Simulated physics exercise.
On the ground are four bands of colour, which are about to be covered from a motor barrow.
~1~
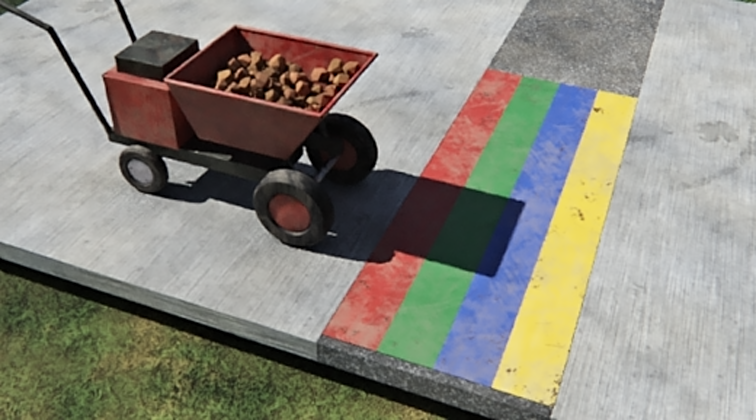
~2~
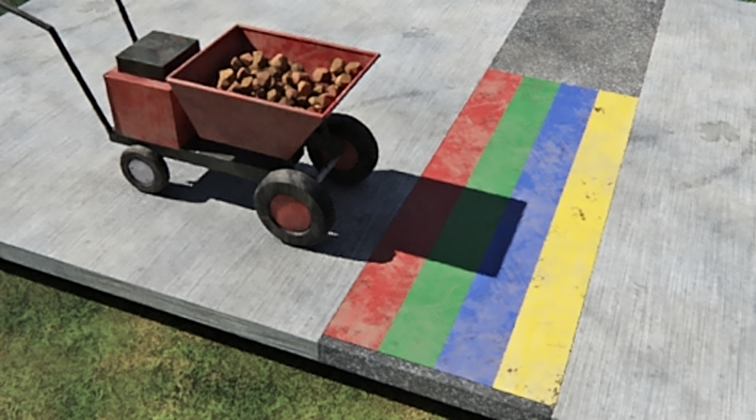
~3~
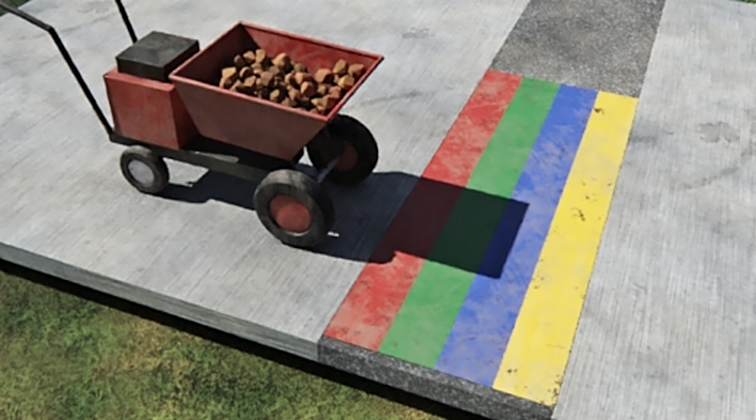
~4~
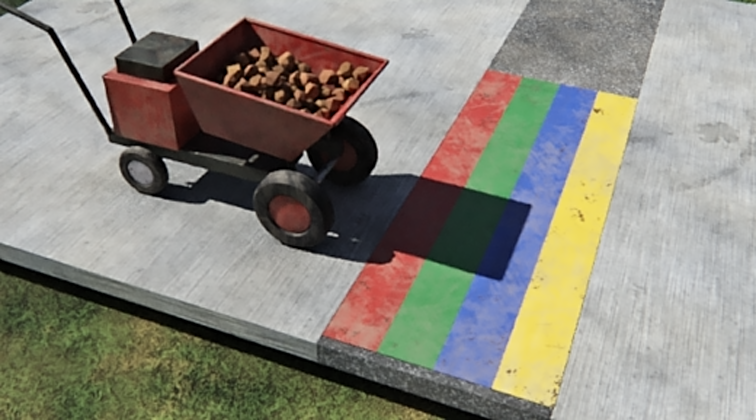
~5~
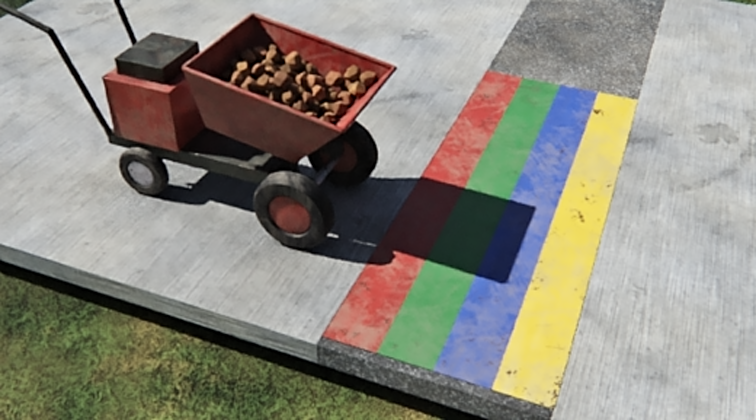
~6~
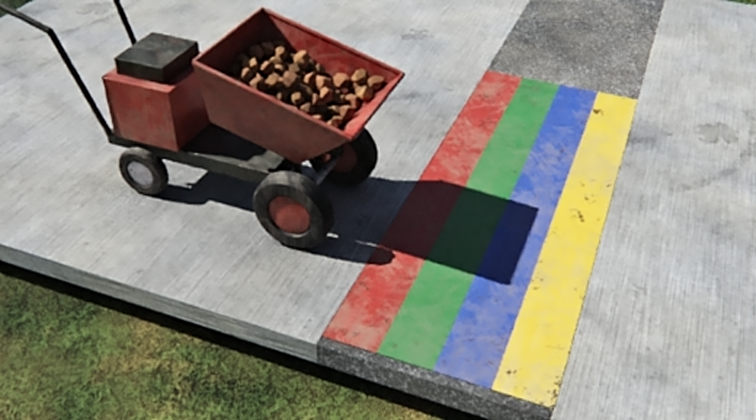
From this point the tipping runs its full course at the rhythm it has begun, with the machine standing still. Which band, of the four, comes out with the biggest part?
The green band comes out ahead.
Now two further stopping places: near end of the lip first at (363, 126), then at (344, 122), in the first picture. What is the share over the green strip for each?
Roughly 10 per cent first, then roughly 30 per cent.
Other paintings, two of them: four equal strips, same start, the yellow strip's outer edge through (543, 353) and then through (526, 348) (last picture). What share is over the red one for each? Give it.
Close to 0 percent, and close to 0 percent.
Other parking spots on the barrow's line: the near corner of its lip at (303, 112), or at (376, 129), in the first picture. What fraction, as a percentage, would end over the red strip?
First position: Some 20 percent; second position: Some 0 percent.
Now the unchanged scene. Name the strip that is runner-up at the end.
Second place goes to blue.
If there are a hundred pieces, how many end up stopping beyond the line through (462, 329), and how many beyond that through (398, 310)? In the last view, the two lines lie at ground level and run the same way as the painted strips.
About 30 percent, then about 80 percent.
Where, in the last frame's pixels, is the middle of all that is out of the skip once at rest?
Once it all stops, the middle lies near (480, 249).
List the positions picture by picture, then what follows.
In the first frame, lip of the skip near (321, 116), level; top of the load near (275, 89), clay clods; red strip near (375, 297); green strip near (428, 312); blue strip near (482, 328); yellow strip near (539, 345).
In the second frame, lip of the skip near (324, 117), level; top of the load near (275, 84).
In the third frame, lip of the skip near (328, 120), tipped barely; top of the load near (262, 76).
In the fourth frame, lip of the skip near (334, 125), tipped a little; top of the load near (267, 75).
In the fifth frame, lip of the skip near (343, 131), tipped a little; top of the load near (252, 85).
In the sixth frame, lip of the skip near (352, 139), tipped clearly; top of the load near (260, 82); red strip near (375, 298); green strip near (428, 314); blue strip near (482, 330); yellow strip near (539, 346).
Shortly afterwards, skip tipped steeply; the whole lot in the skip.
Next, skip tipped right over; the bulk in the skip; only a few over the red strip; near a quarter over the green strip; only a few over the blue strip.
Some moments later, skip tipped right over; near a quarter in the skip; only a few over the red strip; near a third over the green strip; near a quarter over the blue strip; a little over the yellow strip; only a few off the paint.
In the end, skip tipped right over; a little in the skip; a little over the red strip; near half over the green strip; near a quarter over the blue strip; a little over the yellow strip; only a few off the paint.
